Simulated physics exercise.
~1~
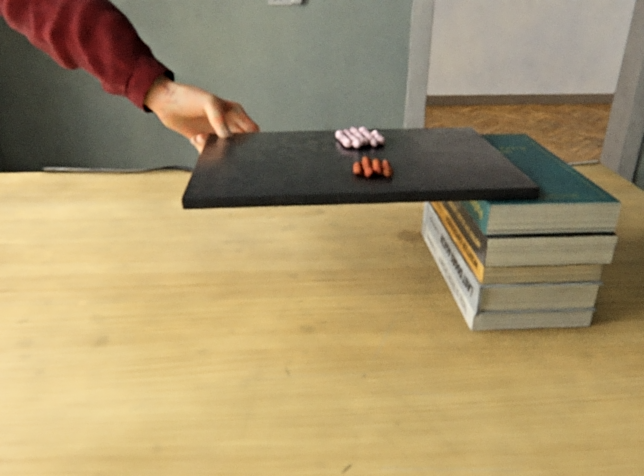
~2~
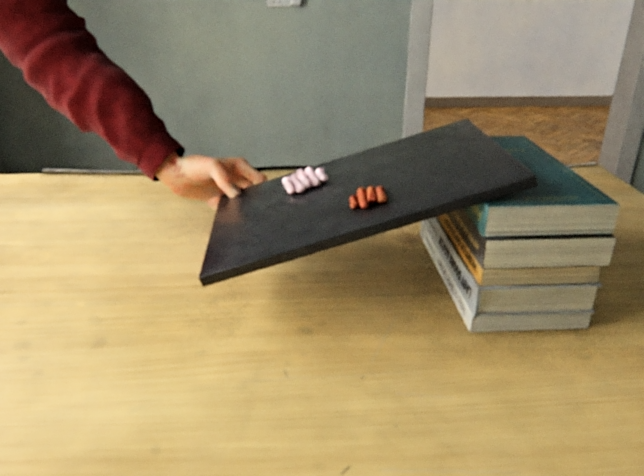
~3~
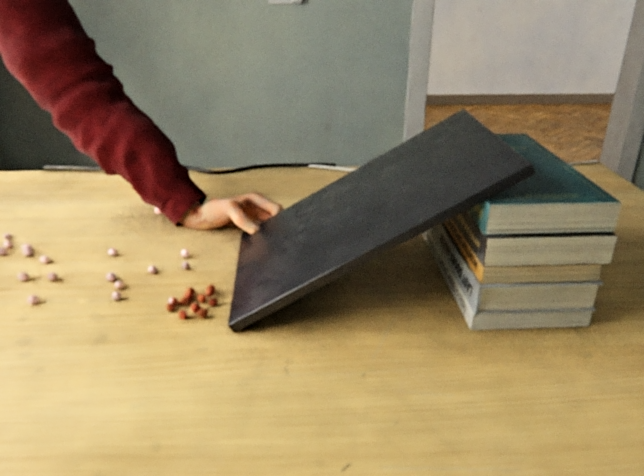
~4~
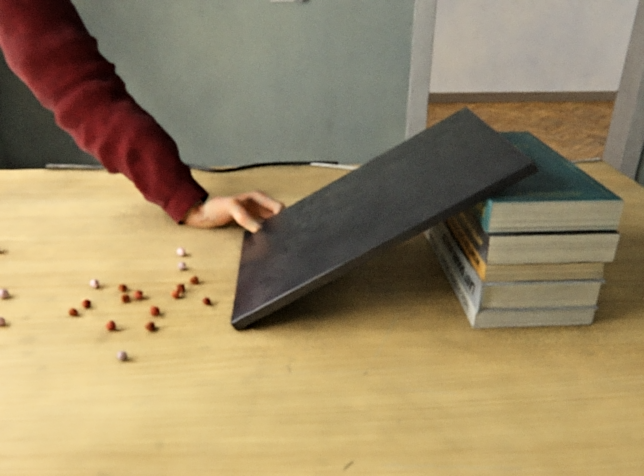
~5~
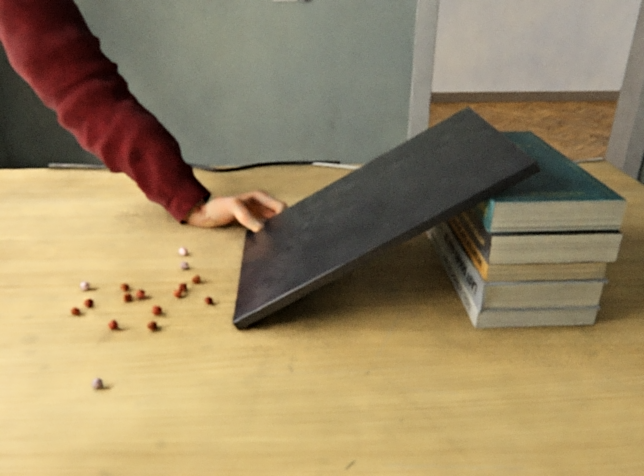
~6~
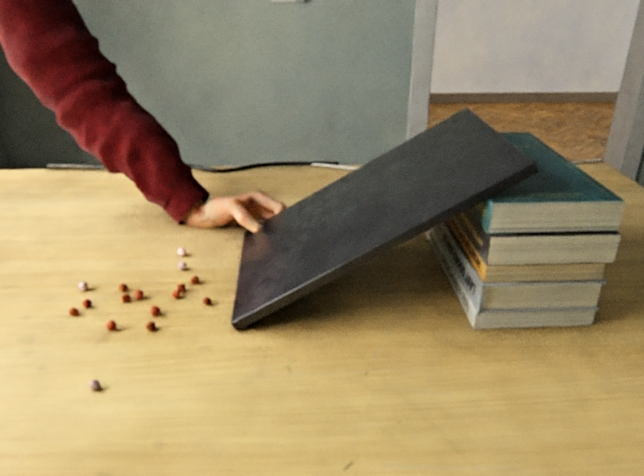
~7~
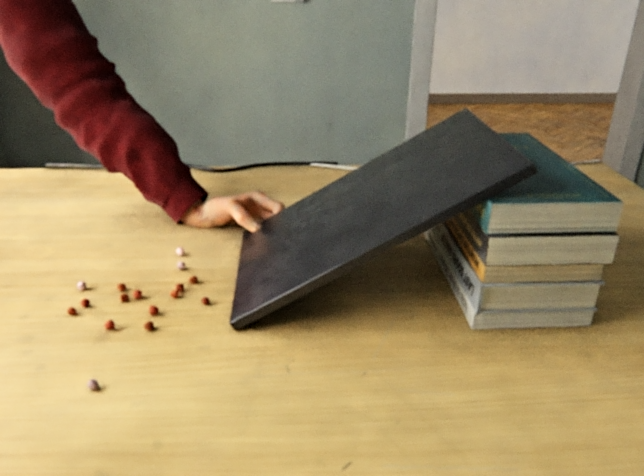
A hand lowers a dark board, and pink beads roll farther left than red ones.
